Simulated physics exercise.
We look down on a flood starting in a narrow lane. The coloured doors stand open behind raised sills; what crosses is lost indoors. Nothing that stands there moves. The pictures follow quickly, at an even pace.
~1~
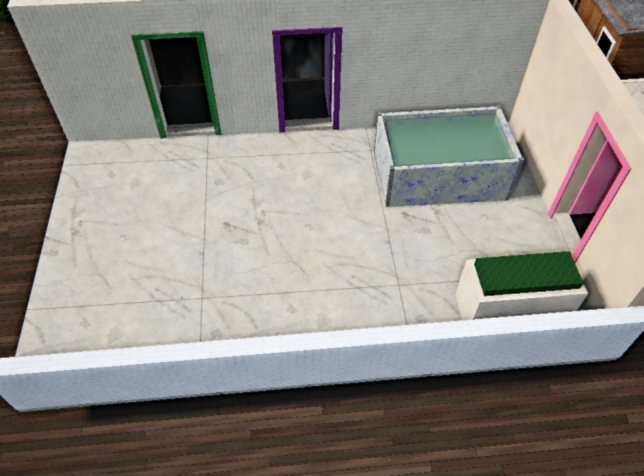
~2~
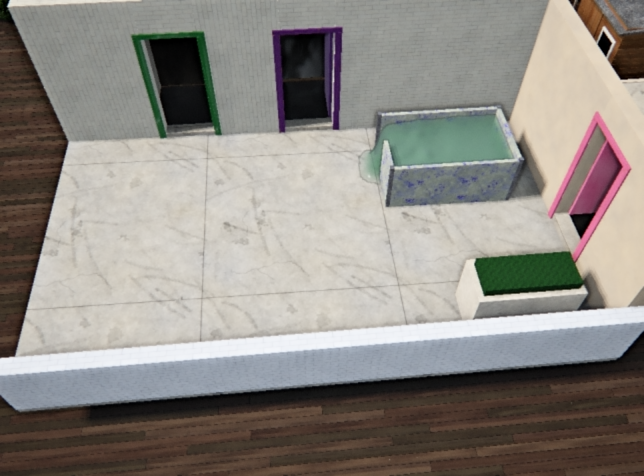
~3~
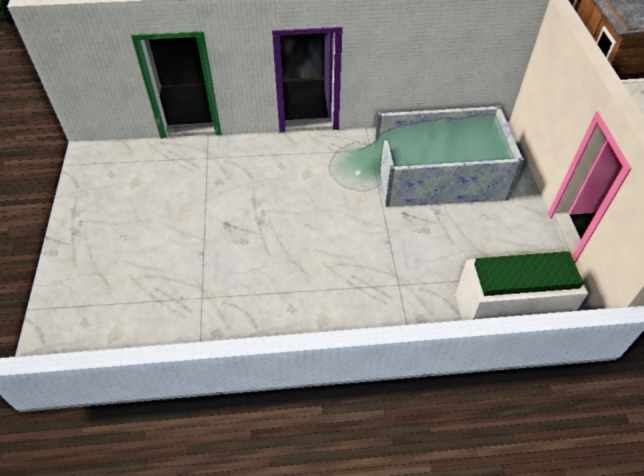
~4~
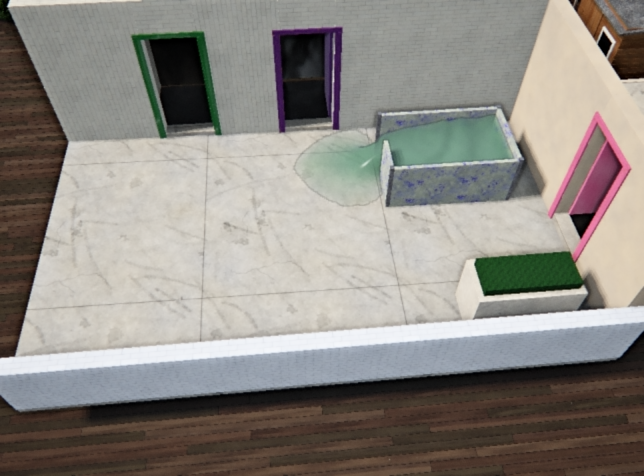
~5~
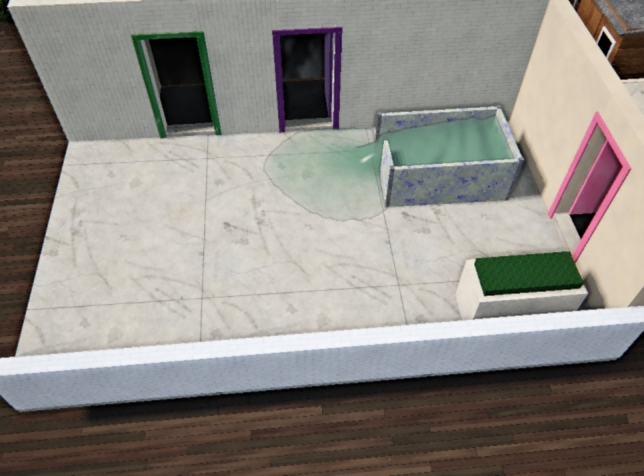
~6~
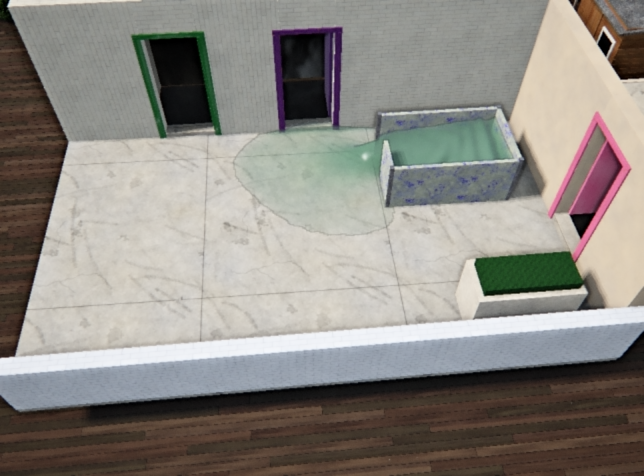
In a narrow walled lane, green water pours from a tank and spreads left across the pale floor.
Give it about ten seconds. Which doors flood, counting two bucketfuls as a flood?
In the end: The green door holds within the limit; the pink door holds within the limit; the purple door floods.
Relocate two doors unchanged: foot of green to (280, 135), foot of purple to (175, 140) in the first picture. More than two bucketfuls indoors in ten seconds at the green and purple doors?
Then: The green door floods; the purple door keeps below it.
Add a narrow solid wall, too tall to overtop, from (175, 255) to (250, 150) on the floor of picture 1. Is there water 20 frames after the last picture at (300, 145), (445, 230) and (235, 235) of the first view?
As listed: Under water, not flooded, under water.
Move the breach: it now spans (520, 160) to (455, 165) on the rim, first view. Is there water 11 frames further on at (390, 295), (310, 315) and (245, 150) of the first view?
In turn: Awash, flooded, clear.
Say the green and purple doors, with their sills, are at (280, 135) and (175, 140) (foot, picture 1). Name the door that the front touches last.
The pink one.
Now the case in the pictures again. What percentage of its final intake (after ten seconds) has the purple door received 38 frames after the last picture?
I make it 100 per cent.
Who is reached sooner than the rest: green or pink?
That is the one in green.
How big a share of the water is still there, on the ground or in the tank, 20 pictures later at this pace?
Some 80 per cent.
A moment on, water covers 30 % of the floor; the green door wet at the sill, nothing in, the pink door not reached, the purple door over two buckets in.
Next, water covers 50 % of the floor; the green door wet at the sill, nothing in, the pink door not reached, the purple door over two buckets in.
Then, water covers 60 % of the floor; the green door wet at the sill, nothing in, the pink door not reached, the purple door far over two buckets in.
Later, water covers 60 % of the floor; the green door wet at the sill, nothing in, the pink door not reached, the purple door far over two buckets in.
In the end, water covers 75 % of the floor; the green door wet at the sill, nothing in, the pink door wet at the sill, nothing in, the purple door far over two buckets in.
